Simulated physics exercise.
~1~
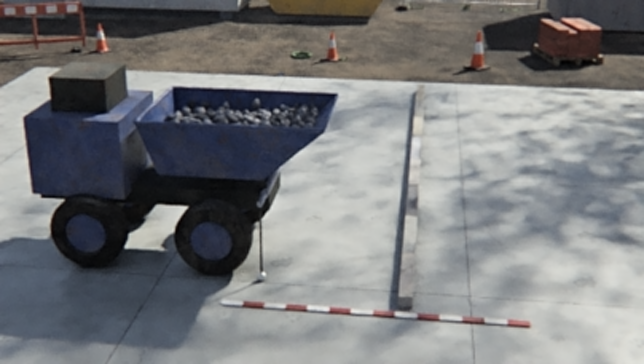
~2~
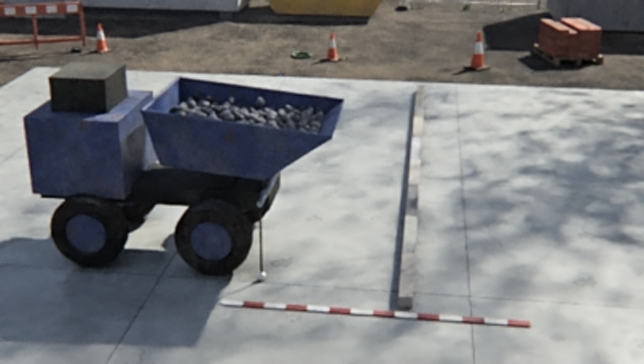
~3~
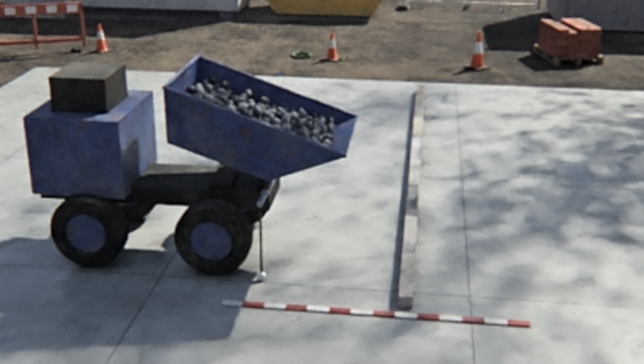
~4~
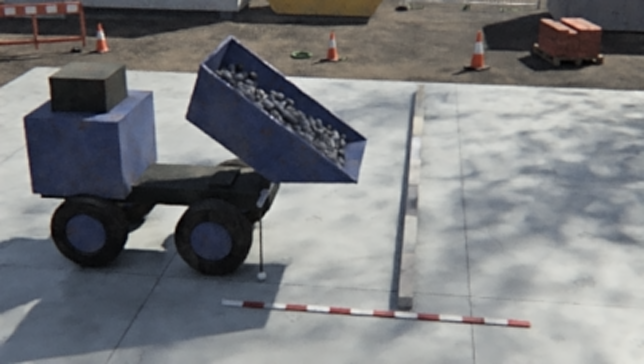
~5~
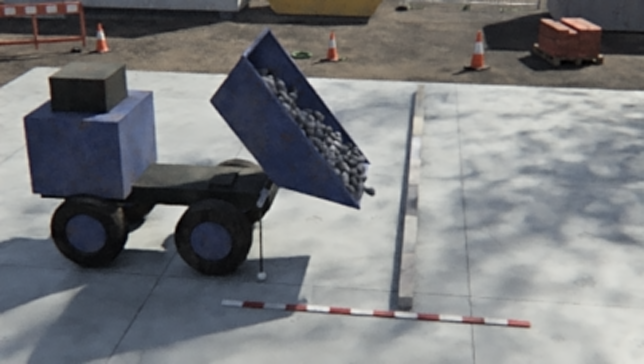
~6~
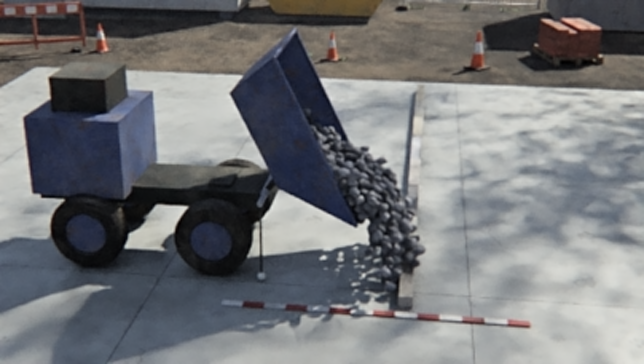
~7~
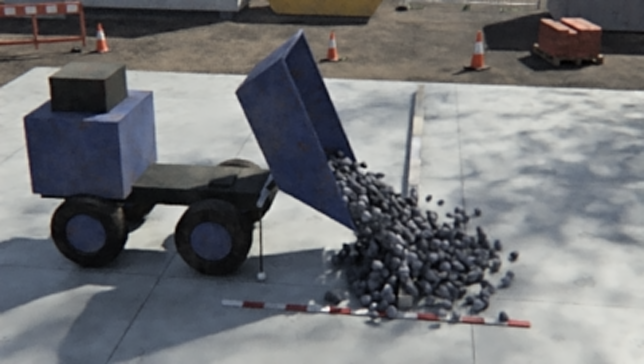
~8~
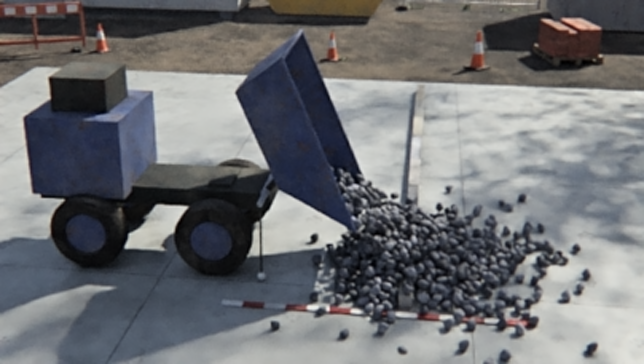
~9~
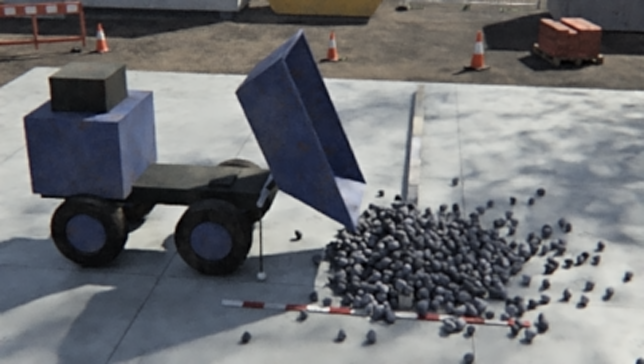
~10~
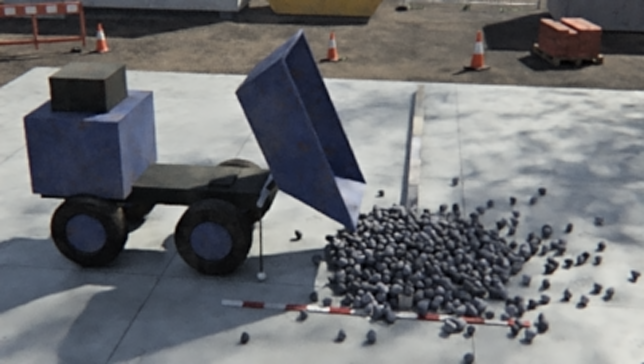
A blue site dumper with black wheels stands at the left of a pale concrete yard, seen from above and to the side, its skip full of grey rounded stones. A low kerb and a red and white striped pole lie to its right, with cones and a brick stack behind. The skip tips steadily to the right, and at first the stones stay in. Then they pour over its lip, spread across the kerb and scatter outwards. The skip stops steeply tilted and empty, beside a broad heap lying on both sides of the kerb.
